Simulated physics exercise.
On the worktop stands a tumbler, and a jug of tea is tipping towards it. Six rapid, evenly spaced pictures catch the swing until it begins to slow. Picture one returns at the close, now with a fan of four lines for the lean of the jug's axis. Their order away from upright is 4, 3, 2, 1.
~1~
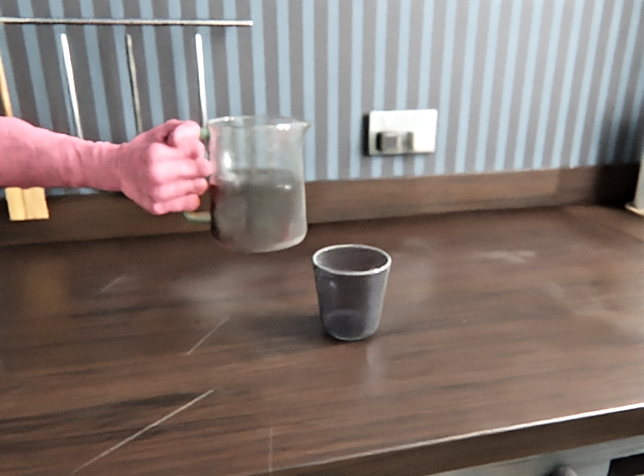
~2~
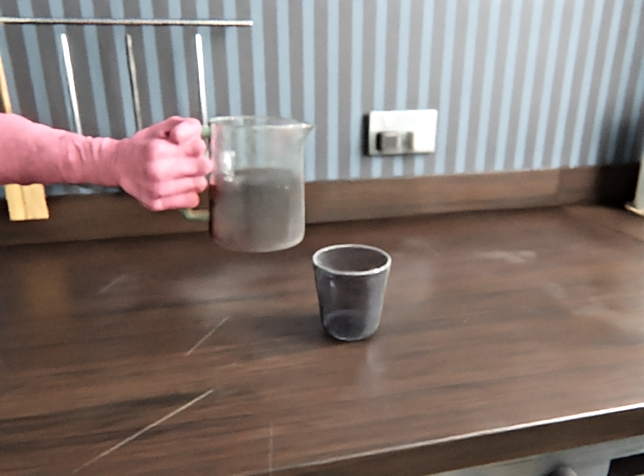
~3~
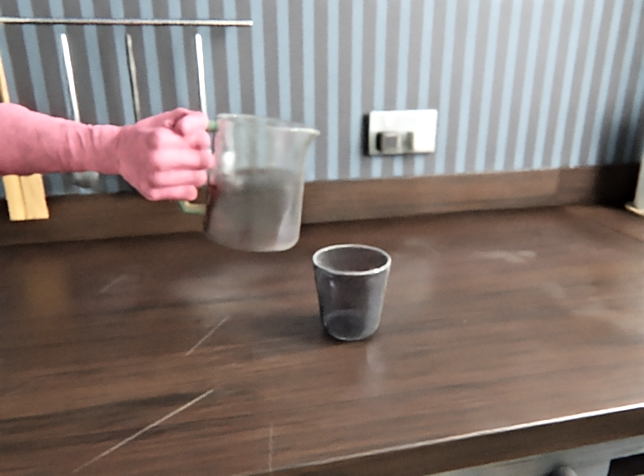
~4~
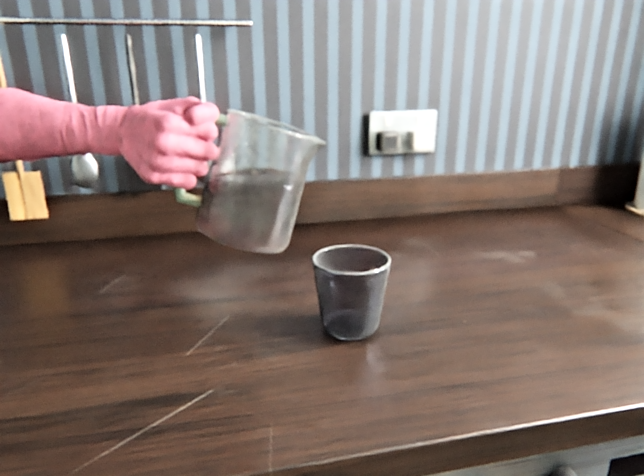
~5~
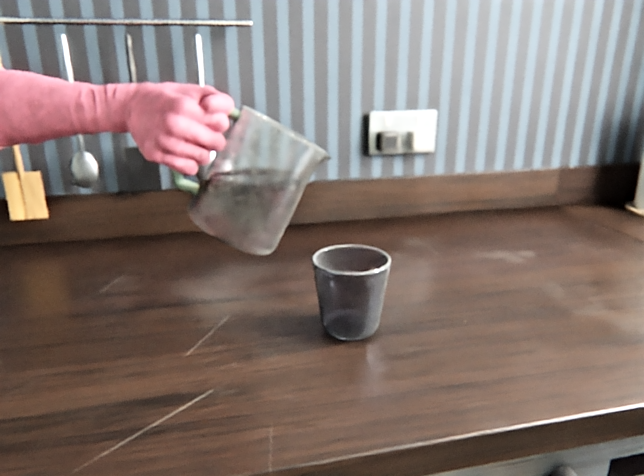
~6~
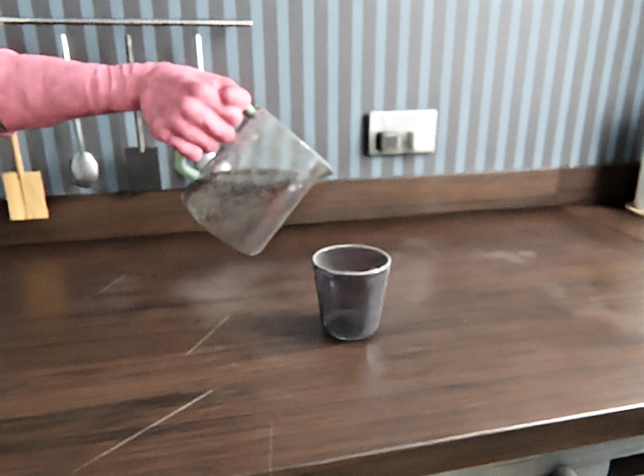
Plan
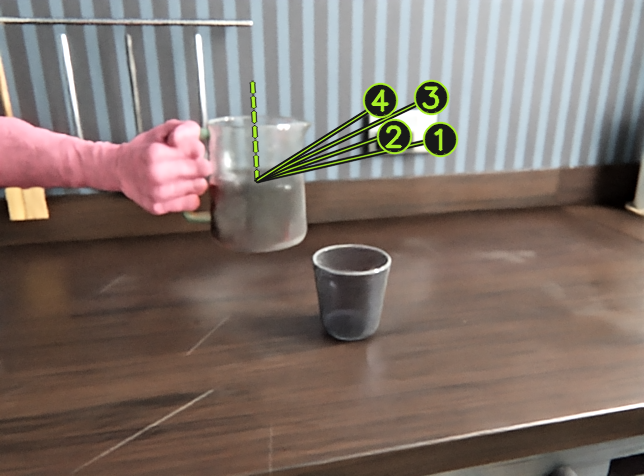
A pink-sleeved arm and hand reach in from the left, holding a clear glass jug of greyish liquid above a dark brown wooden worktop, seen from the front and slightly above. An empty-looking grey tumbler stands near the centre, before a blue-and-grey striped wall with a white socket and hanging utensils. The hand steadily tilts the jug rightward, its lip lowering, while the tumbler and view stay still.
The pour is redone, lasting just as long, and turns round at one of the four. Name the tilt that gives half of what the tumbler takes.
Take 2.
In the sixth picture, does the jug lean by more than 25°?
Yes, it does.
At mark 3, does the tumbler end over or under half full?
Under half.
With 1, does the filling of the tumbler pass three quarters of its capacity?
No, it does not.
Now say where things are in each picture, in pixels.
In the first picture, upright, lip at (310, 123); rim of the tumbler round (351, 258); nothing has left yet.
In the second picture, tipped about 2°, lip at (312, 125); nothing has left yet.
In the third picture, tipped about 8°, lip at (317, 131); nothing has left yet.
In the fourth picture, tipped about 18°, lip at (324, 142); nothing has left yet.
In the fifth picture, tipped about 29°, lip at (329, 156); nothing has left yet.
In the sixth picture, tipped about 42°, lip at (332, 172); nothing has left yet.
On the marked copy, 1 at (423, 142); 2 at (377, 138); 3 at (415, 104); 4 at (366, 111).
Choosing 1, the tumbler ends with about 62 % of what it can hold; 7 % of the tea is spilt.
Choosing 2, the tumbler ends with about 51 % of what it can hold.
Choosing 3, the tumbler ends with about 33 % of what it can hold.
Choosing 4, the tumbler ends with about 18 % of what it can hold.
